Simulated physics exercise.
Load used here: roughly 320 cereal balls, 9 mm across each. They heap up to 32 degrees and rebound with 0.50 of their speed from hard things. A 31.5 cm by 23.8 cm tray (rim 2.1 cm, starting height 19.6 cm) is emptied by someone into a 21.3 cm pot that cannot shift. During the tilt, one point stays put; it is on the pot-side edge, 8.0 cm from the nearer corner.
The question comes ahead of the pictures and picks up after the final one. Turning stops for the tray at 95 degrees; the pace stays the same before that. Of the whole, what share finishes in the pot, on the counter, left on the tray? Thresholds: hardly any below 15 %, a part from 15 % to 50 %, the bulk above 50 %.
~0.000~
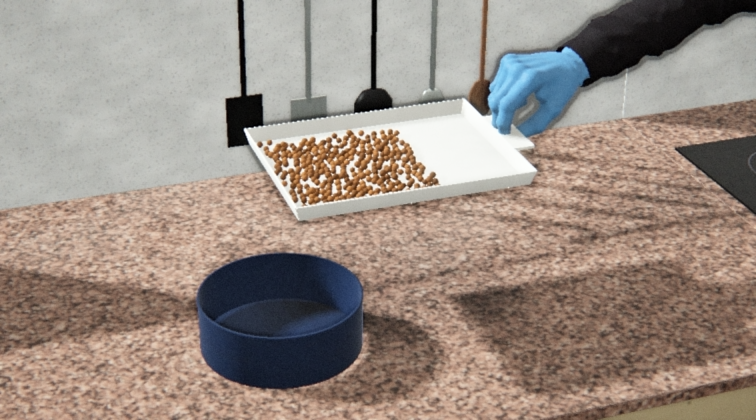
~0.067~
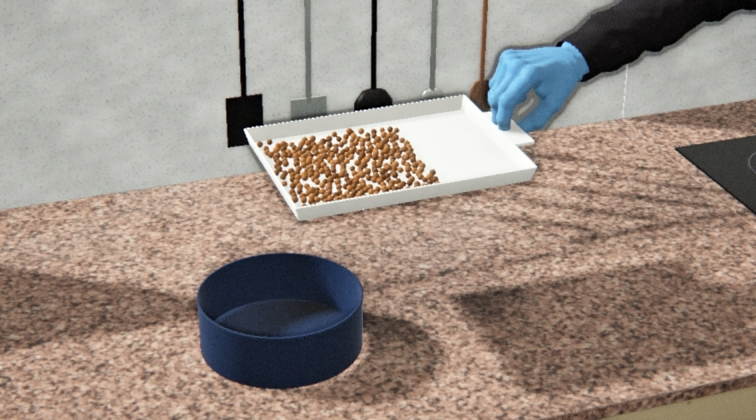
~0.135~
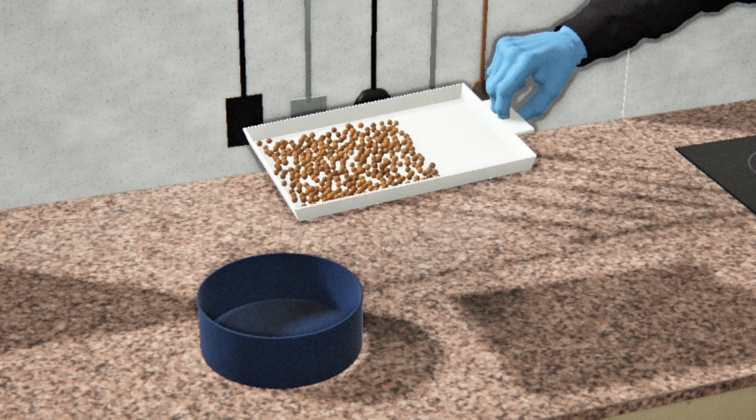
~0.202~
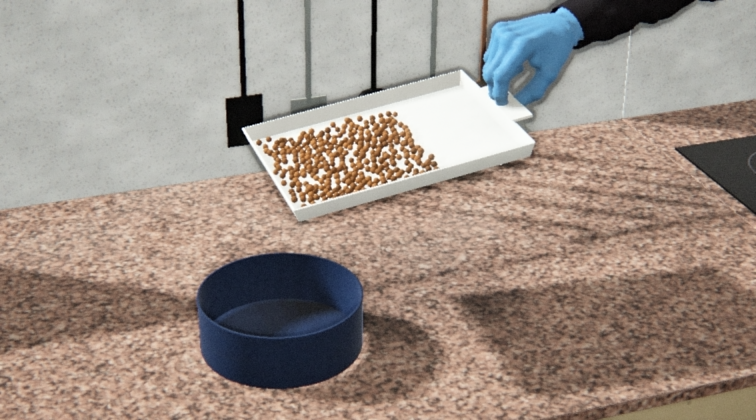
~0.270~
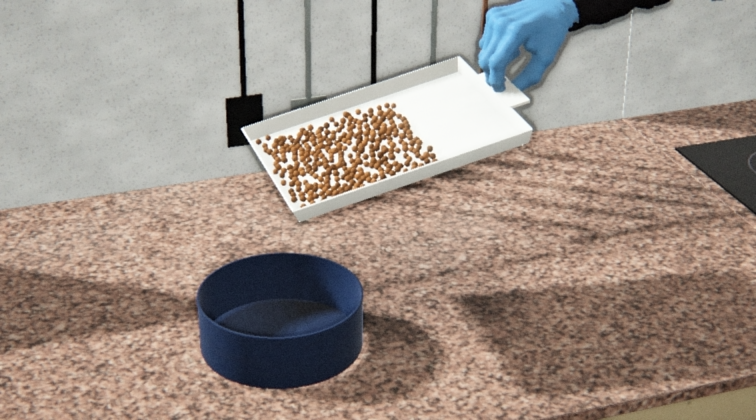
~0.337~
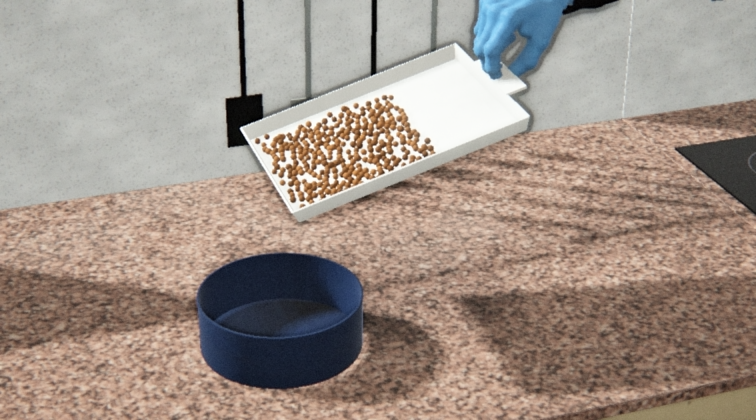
Pot: A majority share, counter: A reasonable amount, tray: A meagre amount.
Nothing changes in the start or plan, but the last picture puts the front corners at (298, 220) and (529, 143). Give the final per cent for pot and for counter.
That works out as pot 95 and counter 5.
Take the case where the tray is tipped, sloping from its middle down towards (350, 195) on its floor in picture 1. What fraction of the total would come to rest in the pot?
The share comes to about 100 in a hundred.
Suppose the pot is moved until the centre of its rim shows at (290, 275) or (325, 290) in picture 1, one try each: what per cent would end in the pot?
Roughly 60 per cent, then 25 per cent.
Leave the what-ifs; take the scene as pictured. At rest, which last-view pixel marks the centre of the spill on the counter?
At rest, its centre lies at about (176, 300).
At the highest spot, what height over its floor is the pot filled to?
I'd put it at close to 2.0 centimetres.
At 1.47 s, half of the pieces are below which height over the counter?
The halfway line is at about 26 cm.
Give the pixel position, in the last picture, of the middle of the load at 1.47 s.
Load centre est.: (280, 144) px.
After 1.02 s, tilt 53 degrees; the tray holds 100 %, the pot 0 %.
After 1.47 s, tilt 78 degrees; the tray holds 100 %, the pot 0 %.
After 2.00 s, tilt 95 degrees; the tray holds 10 %, the pot 40 %.
At rest (2.8 s), pot 60 %, counter 40 %, tray 0 %.
